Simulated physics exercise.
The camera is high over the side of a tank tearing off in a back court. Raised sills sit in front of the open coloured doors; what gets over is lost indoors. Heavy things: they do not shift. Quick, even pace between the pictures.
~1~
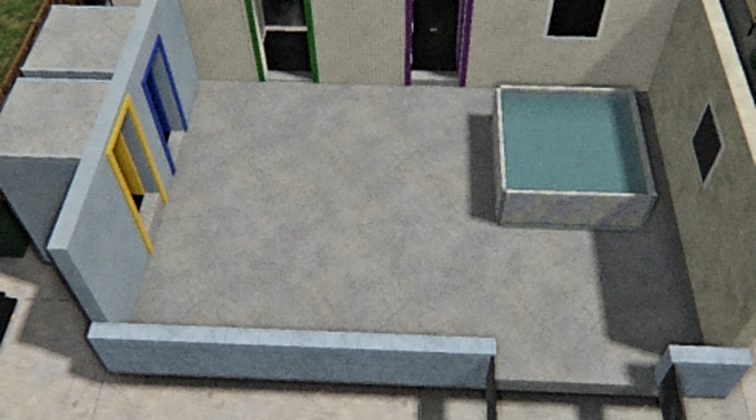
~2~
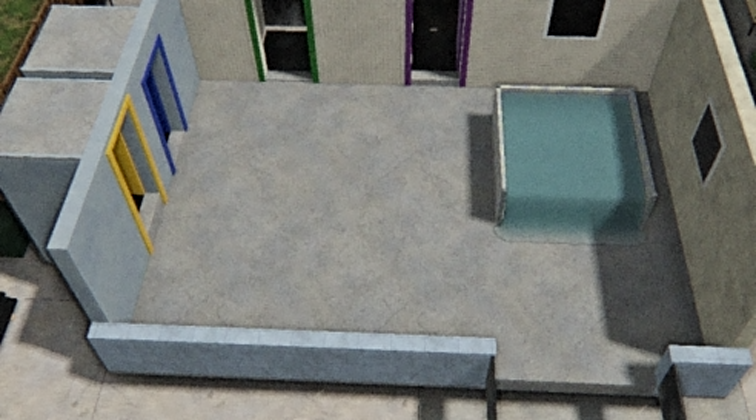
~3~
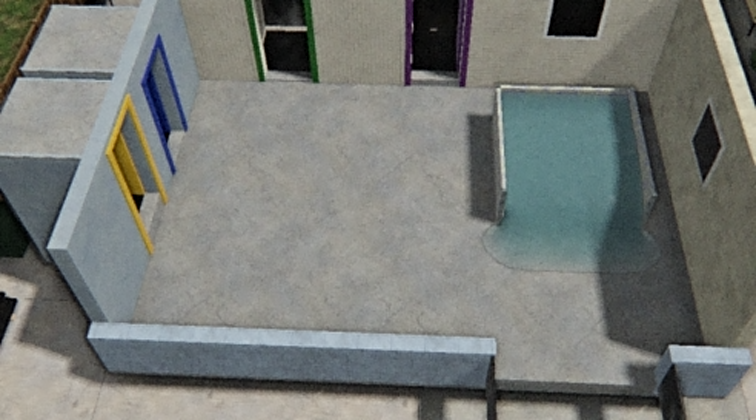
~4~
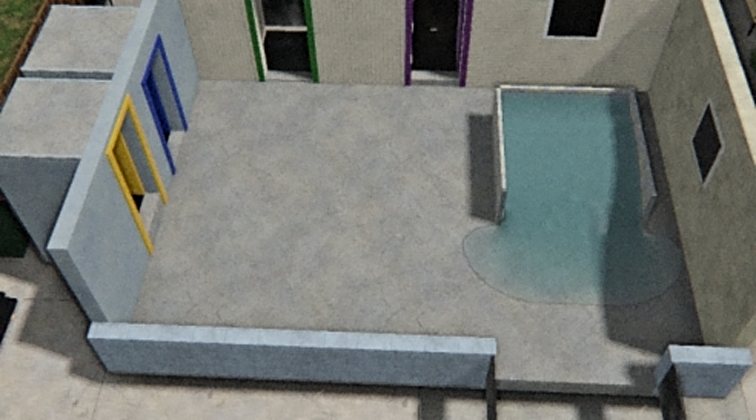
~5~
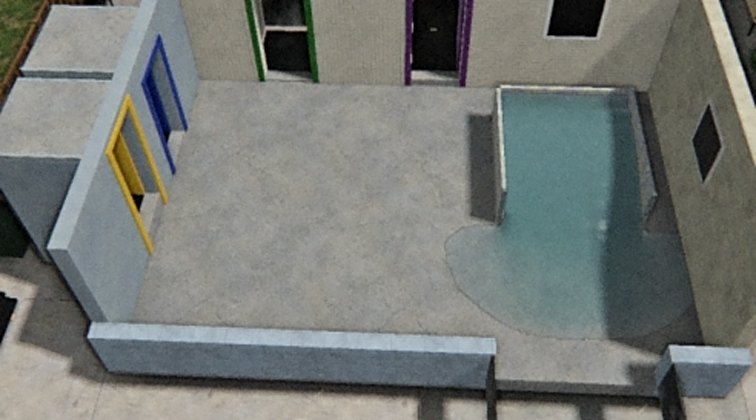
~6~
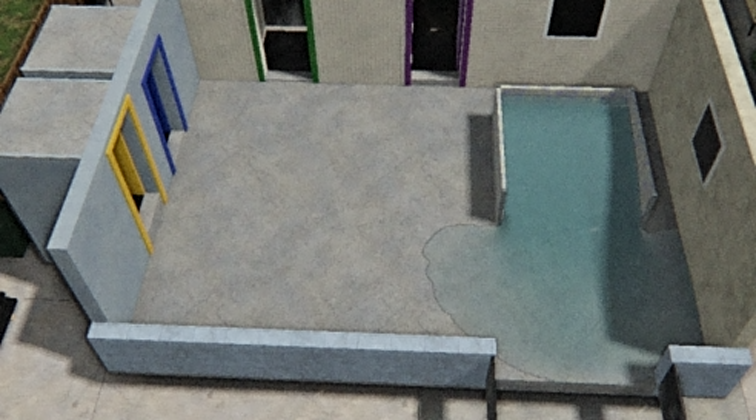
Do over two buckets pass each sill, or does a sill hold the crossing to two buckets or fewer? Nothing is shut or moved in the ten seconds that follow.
The purple door holds it to two or fewer; the yellow door holds it to two or fewer; the green door holds it to two or fewer; the blue door holds it to two or fewer.
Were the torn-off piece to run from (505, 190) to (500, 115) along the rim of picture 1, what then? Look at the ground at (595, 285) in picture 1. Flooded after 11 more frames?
Answer: No water.
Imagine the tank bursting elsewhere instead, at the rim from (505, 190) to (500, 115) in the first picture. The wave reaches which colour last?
The one in purple.
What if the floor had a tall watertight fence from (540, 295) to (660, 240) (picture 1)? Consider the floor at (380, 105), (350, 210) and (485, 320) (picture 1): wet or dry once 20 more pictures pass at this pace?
Results in order: Bone-dry / swamped / swamped.
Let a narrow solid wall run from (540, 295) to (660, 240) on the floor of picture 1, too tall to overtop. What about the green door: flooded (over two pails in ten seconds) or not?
Note - green door crosses the line.
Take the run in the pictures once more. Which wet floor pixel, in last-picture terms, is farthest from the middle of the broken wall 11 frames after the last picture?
I'd say at around (260, 353).
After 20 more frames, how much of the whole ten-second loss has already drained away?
I get 65 percent.
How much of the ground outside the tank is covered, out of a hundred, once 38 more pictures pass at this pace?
I'd say 60 per cent.
A moment on, water covers 25 % of the floor; the purple door not reached, the yellow door not reached, the green door not reached, the blue door not reached.
Next, water covers 30 % of the floor; the purple door not reached, the yellow door not reached, the green door not reached, the blue door not reached.
Then, water covers 40 % of the floor; the purple door not reached, the yellow door not reached, the green door not reached, the blue door not reached.
Later, water covers 60 % of the floor; the purple door not reached, the yellow door wet at the sill, nothing in, the green door not reached, the blue door wet at the sill, nothing in.
In the end, water covers 85 % of the floor; the purple door wet at the sill, nothing in, the yellow door wet at the sill, nothing in, the green door wet at the sill, nothing in, the blue door wet at the sill, nothing in.
